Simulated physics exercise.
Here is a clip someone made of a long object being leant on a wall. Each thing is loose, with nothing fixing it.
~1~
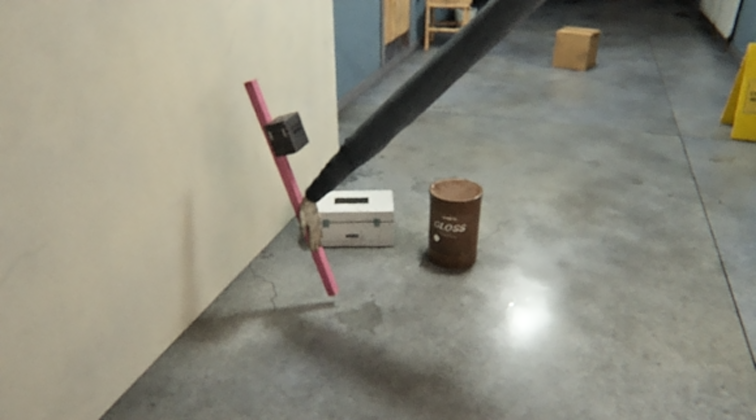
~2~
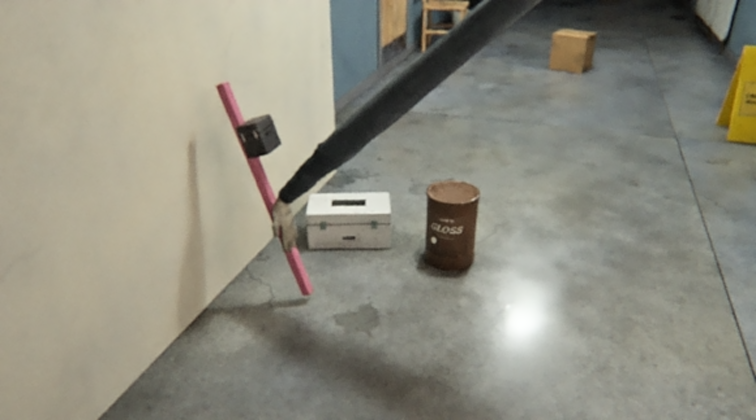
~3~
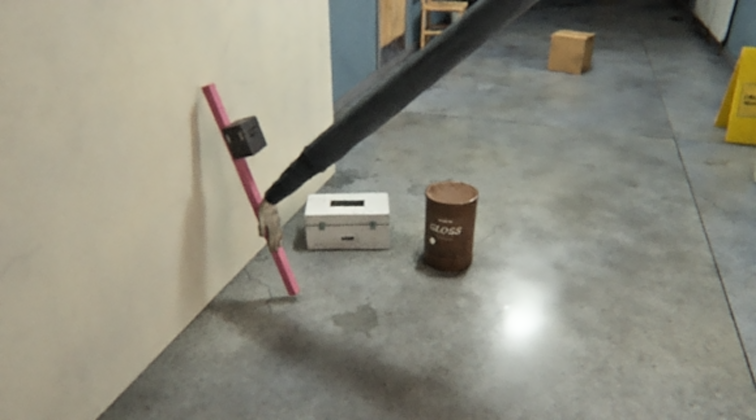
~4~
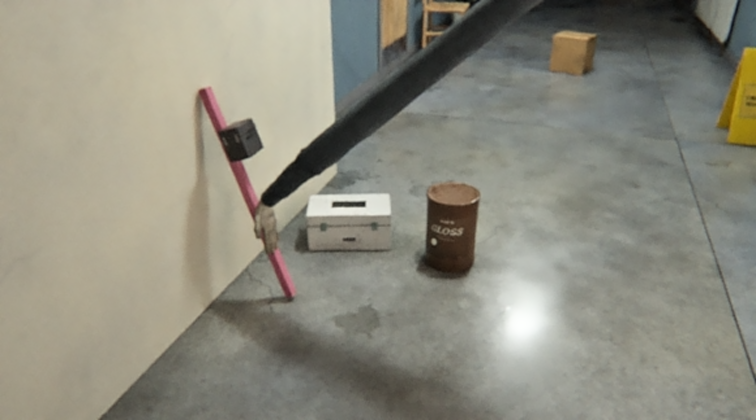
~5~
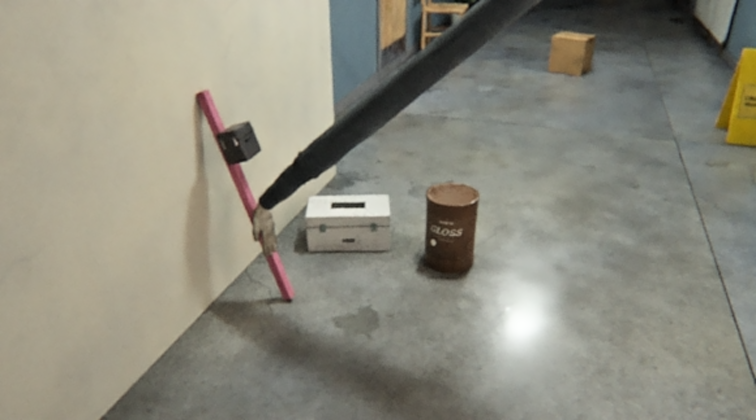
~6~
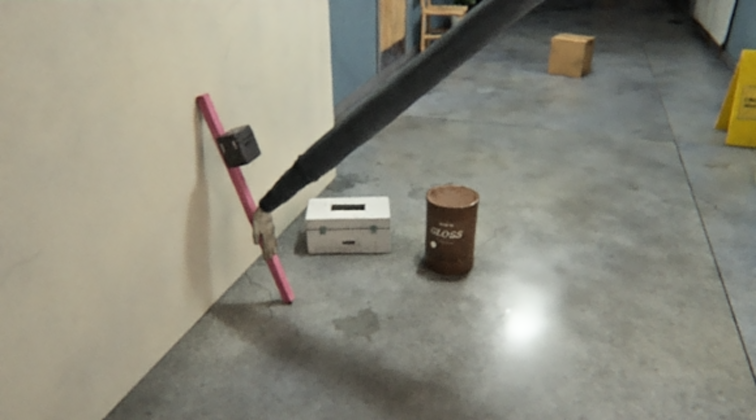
A pink pole with a small black block fixed near its top, gripped by a dark arm reaching down from the upper right, shifts left toward a pale wall, then stays nearly still, leaning and still held. A white toolbox and a rusty-brown can sit to its right. The grey-floored corridor, with a cardboard box and yellow sign beyond, is seen from slightly above, the view almost steady.
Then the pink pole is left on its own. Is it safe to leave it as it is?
Most likely it is left unmoved.
Then, 0.30 s on from there, no change.
Then, 0.70 s on from there, pink pole resting near (249, 205).
In the end, all 3 unmoved. At the end, from the last picture's camera, pink pole near (249, 205). The pole holds.
